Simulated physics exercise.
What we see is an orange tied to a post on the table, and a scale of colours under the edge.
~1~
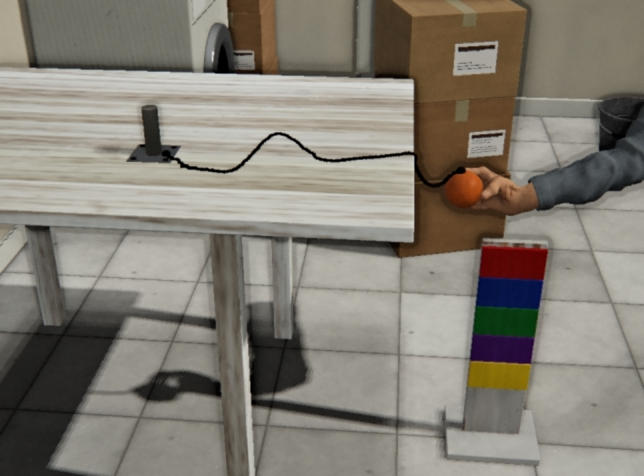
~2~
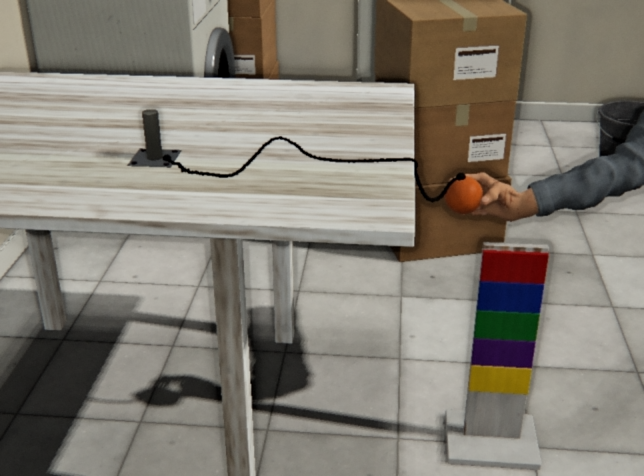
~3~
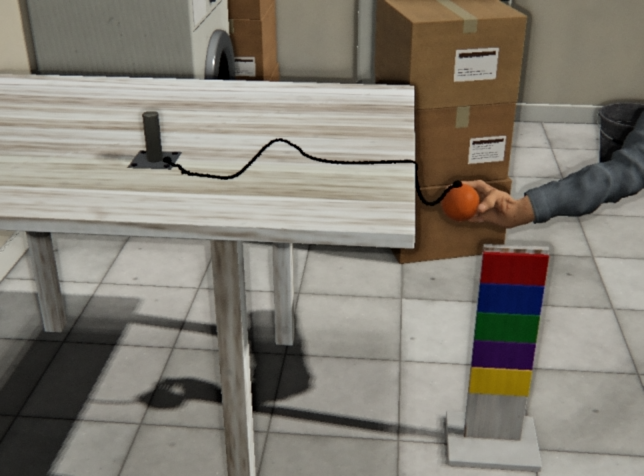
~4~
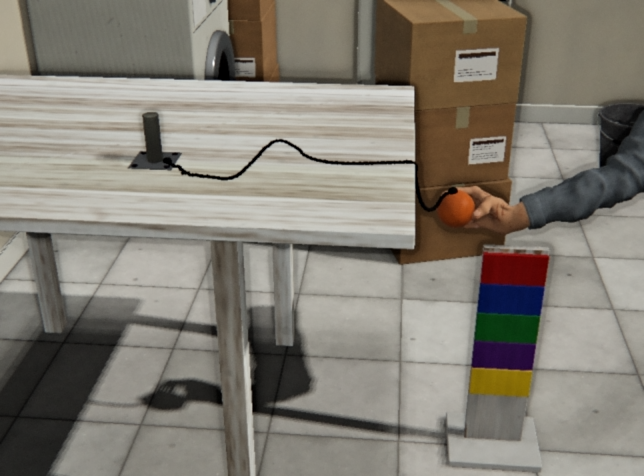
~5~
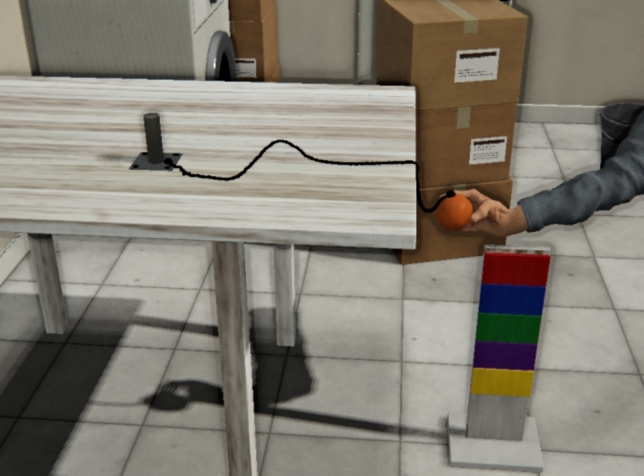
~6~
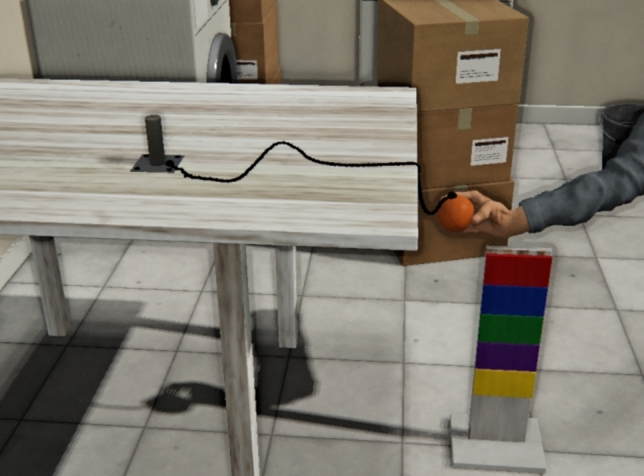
A hand held an orange tied by a slack black cord to a post on the table, and moved it slightly down and to the left beside the table's edge, near a striped colour scale.
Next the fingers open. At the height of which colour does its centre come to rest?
The cord holds its middle at purple.
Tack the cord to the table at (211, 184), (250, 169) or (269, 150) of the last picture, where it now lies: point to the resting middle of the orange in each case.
In that order: (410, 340), (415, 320) and (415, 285).
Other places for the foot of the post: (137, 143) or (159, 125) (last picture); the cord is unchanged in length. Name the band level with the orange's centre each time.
Try by try: Green; green.
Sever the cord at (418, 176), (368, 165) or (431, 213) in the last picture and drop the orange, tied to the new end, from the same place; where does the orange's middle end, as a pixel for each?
About (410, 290), (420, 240) and (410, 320).
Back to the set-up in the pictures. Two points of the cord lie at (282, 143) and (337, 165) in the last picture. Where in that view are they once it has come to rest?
About (372, 172), and the other about (415, 218).
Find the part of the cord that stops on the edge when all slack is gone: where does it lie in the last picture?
It lies at about (305, 155).
Early on, orange near (442, 347); level with purple.
Midway, orange near (380, 357); level with green.
Near the end, orange near (422, 374); level with purple.
Finally, orange near (405, 377); level with purple. At purple.
